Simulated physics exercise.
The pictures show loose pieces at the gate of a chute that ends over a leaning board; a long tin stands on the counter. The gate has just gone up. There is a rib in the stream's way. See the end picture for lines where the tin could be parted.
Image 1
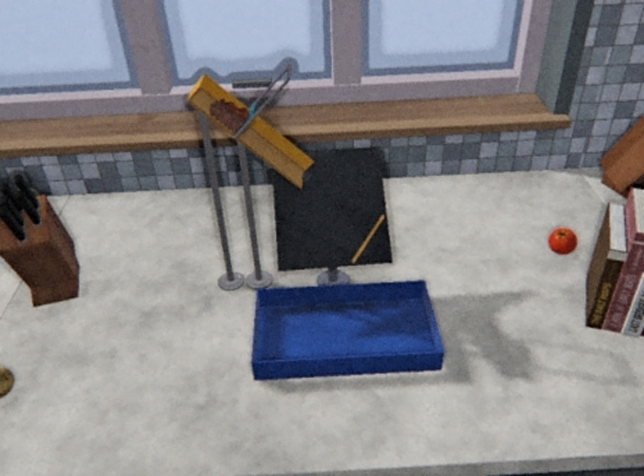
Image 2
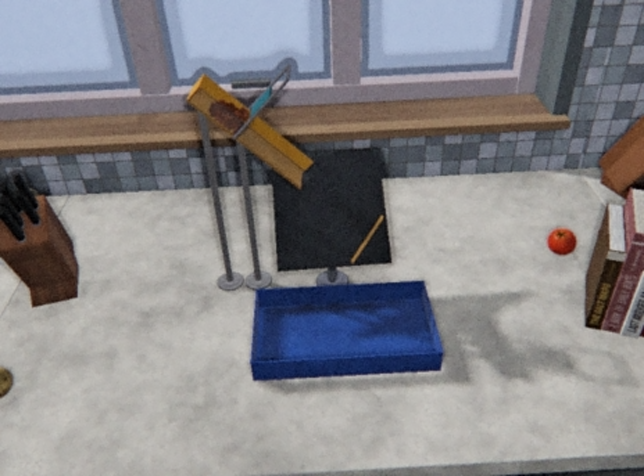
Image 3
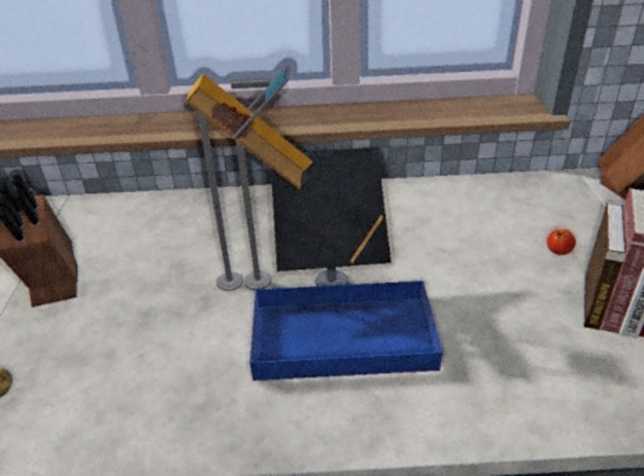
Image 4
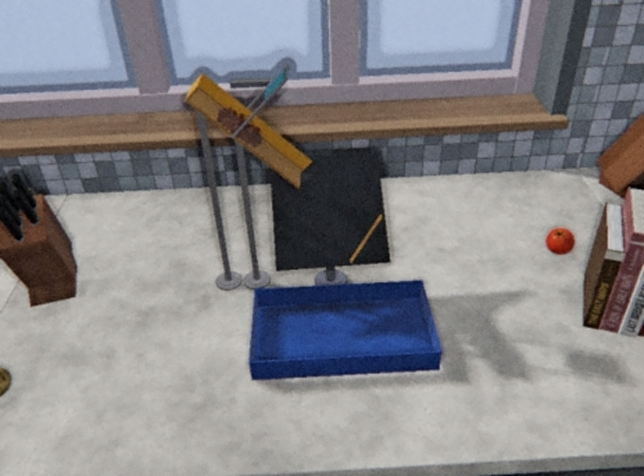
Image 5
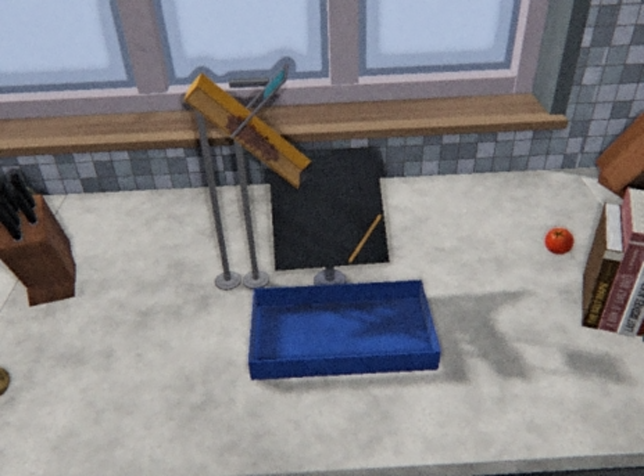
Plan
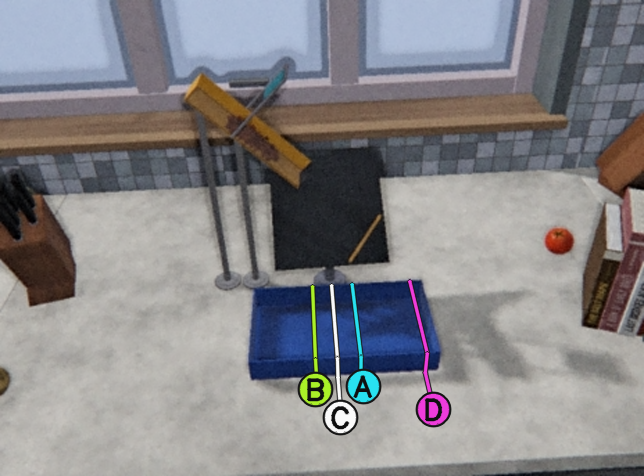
At first, small reddish-brown pieces sit bunched near the upper end of a raised yellow chute, above a dark tilted board and an empty blue tin. A blue-green gate shifts up and to the right, then the pieces slide a short way down the chute toward the right, spreading out slightly.
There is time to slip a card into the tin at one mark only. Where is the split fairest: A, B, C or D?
Line C.
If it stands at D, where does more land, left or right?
More lands on the left.
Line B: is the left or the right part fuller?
Right.
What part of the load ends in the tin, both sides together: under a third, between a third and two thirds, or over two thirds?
It is over two thirds.
On the marked copy, line A crosses the front rim at (360, 356); line B crosses the front rim at (315, 358); line C crosses the front rim at (337, 357); line D crosses the front rim at (427, 352).
For line A, of what is caught, almost all on the left of the divider, about a tenth on the right.
For line B, of what is caught, just a few on the left of the divider, almost all on the right.
For line C, of what is caught, roughly half on the left of the divider, roughly half on the right.
For line D, of what is caught, every piece on the left of the divider, not one piece on the right.
